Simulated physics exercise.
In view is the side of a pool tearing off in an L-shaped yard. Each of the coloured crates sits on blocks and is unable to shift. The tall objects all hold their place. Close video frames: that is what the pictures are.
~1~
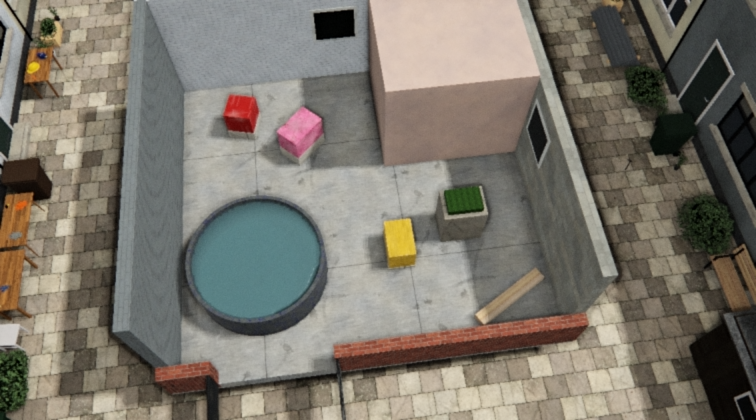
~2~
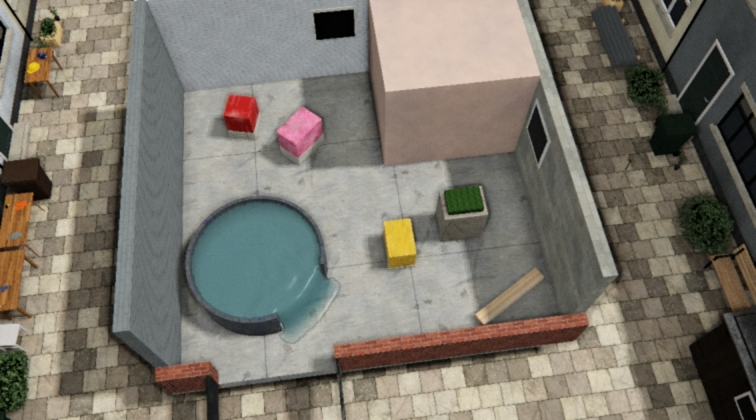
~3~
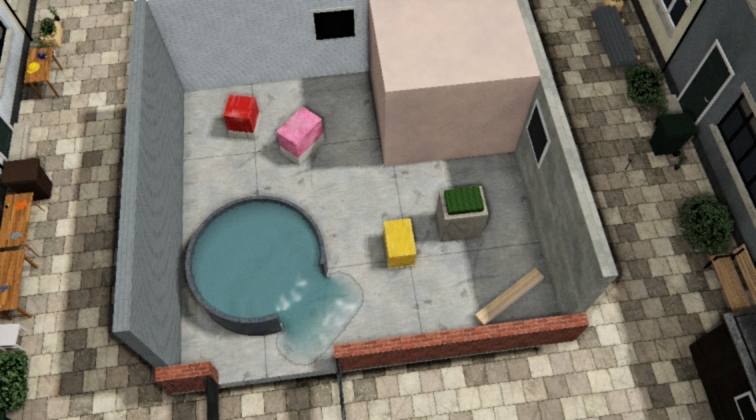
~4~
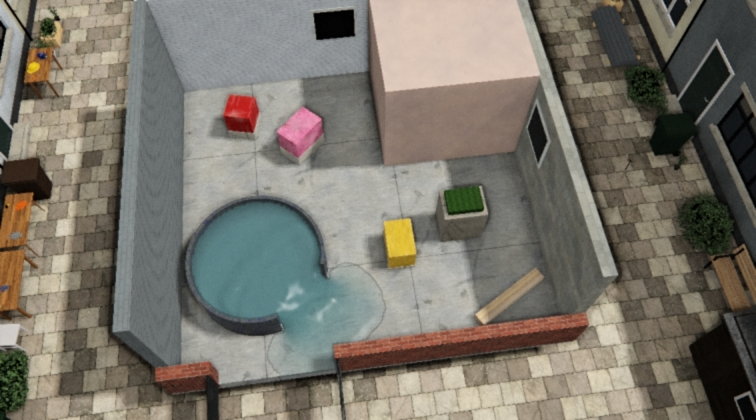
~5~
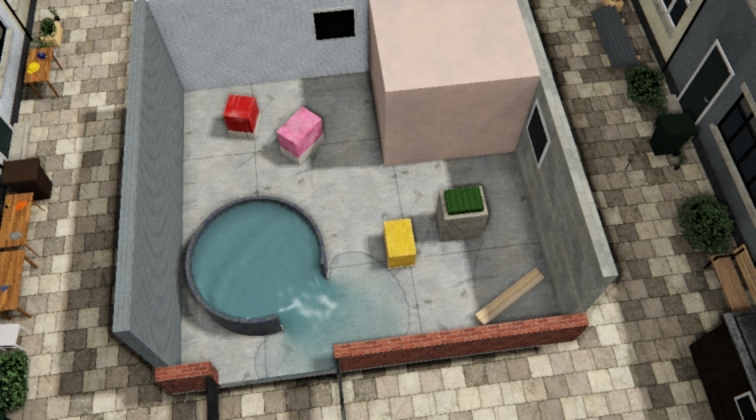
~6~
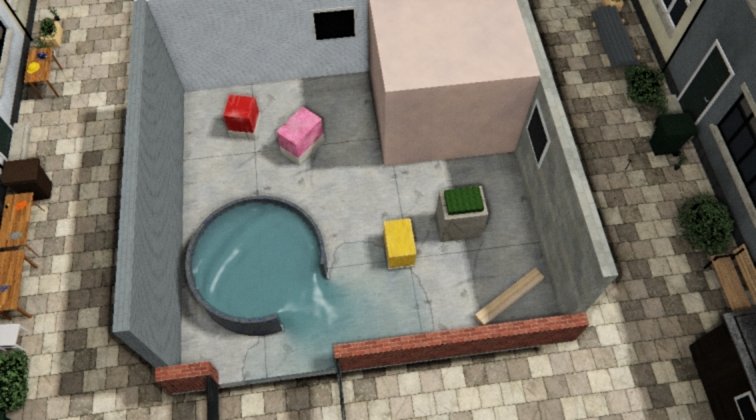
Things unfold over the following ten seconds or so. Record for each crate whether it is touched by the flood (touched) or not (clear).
In order: The red crate will be a dry one; the yellow crate will be a wet one; the pink crate will be a dry one.
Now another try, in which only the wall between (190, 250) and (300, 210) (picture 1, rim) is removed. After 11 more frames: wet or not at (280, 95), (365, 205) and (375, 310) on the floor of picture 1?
Place one: Reached by the flood. Place two: Spared by the leak. Place three: Spared by the leak.
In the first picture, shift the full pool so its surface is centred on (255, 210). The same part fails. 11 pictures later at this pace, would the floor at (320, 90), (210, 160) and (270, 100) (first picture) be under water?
Untouched, untouched, untouched.
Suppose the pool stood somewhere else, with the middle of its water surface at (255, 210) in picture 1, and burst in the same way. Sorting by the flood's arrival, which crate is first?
I'd say the yellow one is first.
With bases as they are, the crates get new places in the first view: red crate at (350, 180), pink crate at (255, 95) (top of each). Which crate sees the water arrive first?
The one in yellow.
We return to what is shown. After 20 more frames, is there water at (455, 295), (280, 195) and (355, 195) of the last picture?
Status per point, in sequence: Waterlogged, then unwetted, then unwetted.
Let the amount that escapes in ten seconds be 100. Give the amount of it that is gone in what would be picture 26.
I make it 60 per cent.
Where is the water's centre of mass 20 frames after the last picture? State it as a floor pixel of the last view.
Around pixel (364, 273).
A moment on, water covers 20 % of the floor; the red crate not reached, the yellow crate water round its plinth, the pink crate not reached.
Next, water covers 25 % of the floor; the red crate not reached, the yellow crate water round its plinth, the pink crate not reached.
Then, water covers 35 % of the floor; the red crate not reached, the yellow crate water round its plinth, the pink crate not reached.
Later, water covers 60 % of the floor; the red crate not reached, the yellow crate water round its plinth, the pink crate water round its plinth.
In the end, water covers 80 % of the floor; the red crate stayed above the water, the yellow crate was topped, the pink crate stayed above the water.
